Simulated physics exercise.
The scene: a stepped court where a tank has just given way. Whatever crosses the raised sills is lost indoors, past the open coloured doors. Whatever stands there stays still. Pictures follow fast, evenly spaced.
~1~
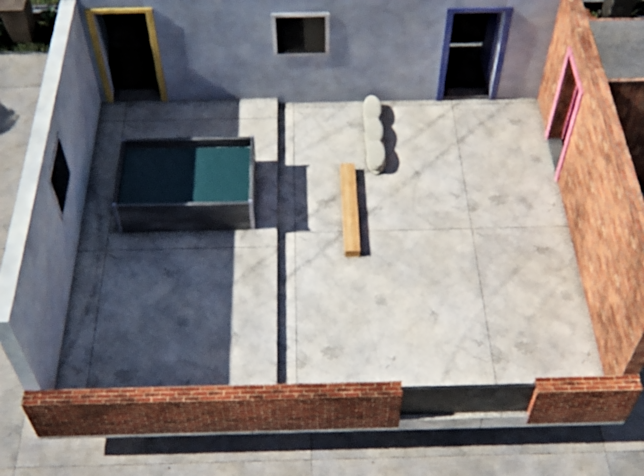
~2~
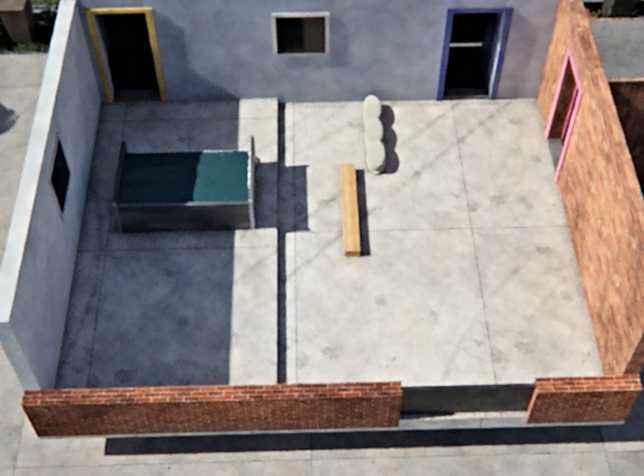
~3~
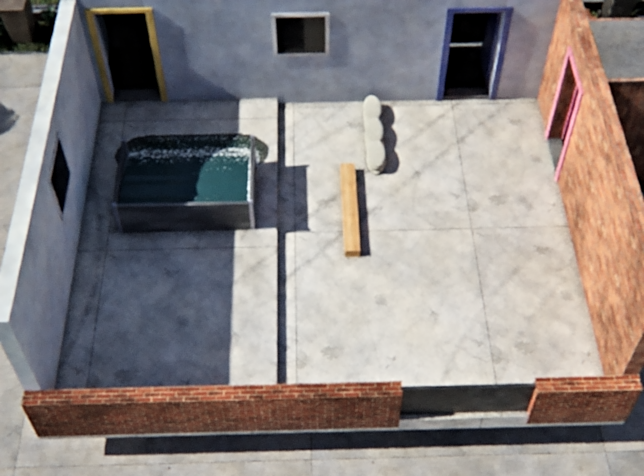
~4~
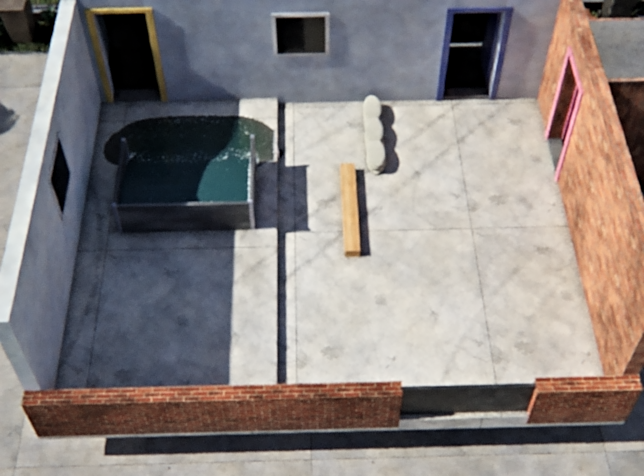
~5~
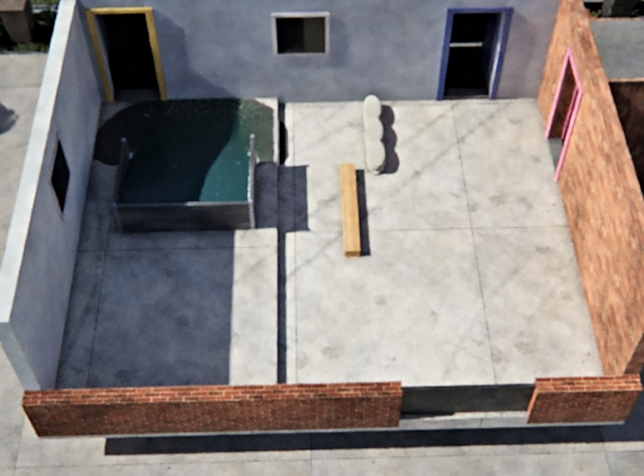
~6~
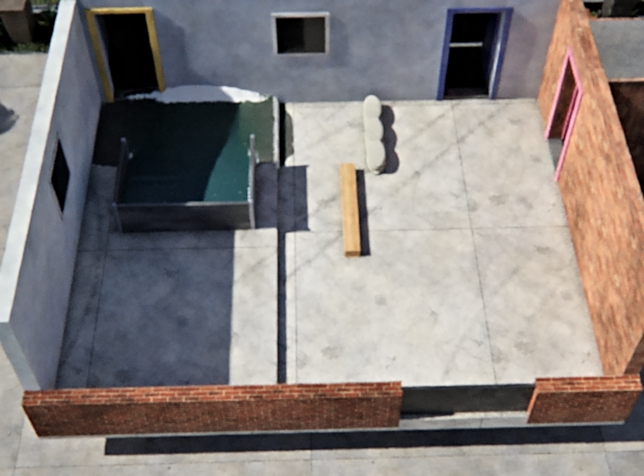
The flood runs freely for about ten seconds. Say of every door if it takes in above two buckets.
As I see it, I expect the pink door to stop at two buckets or less; I expect the blue door to stop at two buckets or less; I expect the yellow door to go past two buckets.
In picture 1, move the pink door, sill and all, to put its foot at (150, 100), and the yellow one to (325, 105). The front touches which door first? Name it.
First: The one in pink.
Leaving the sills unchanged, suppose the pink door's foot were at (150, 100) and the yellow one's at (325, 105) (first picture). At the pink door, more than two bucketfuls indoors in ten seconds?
The pink door exceeds the limit, I'd say.
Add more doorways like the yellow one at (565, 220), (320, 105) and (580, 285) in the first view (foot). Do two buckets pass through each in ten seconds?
First ends up below, second ends up above, third ends up below.
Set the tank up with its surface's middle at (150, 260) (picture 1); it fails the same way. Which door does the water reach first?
Door: The yellow door.
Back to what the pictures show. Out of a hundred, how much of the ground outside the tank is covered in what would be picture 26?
Estimated share: Around 35 %.
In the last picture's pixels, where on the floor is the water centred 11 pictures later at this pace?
The water centres close to (210, 141).
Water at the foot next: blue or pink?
Answer: The one in blue.
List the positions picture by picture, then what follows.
The open tank at (186, 174) is whole and still, in the first frame.
Water pours out on the open tank's far side and has run to a hidden place, in the second frame.
The front is at (120, 156), out from the gap on the open tank's far side, in the third frame.
The front is at (112, 144), out from the gap on the open tank's far side, in the fourth frame.
Water pours out on the open tank's far side and has run to (123, 113), in the fifth frame.
Water pours out on the open tank's far side and has run to (115, 102), in the sixth frame.
A moment on, water covers 15 % of the floor; the pink door not reached, the blue door not reached, the yellow door over two buckets in.
Next, water covers 15 % of the floor; the pink door not reached, the blue door not reached, the yellow door far over two buckets in.
Then, water covers 35 % of the floor; the pink door not reached, the blue door wet at the sill, nothing in, the yellow door far over two buckets in.
Later, water covers 50 % of the floor; the pink door wet at the sill, nothing in, the blue door wet at the sill, nothing in, the yellow door far over two buckets in.
In the end, water covers 75 % of the floor; the pink door wet at the sill, nothing in, the blue door wet at the sill, nothing in, the yellow door far over two buckets in.
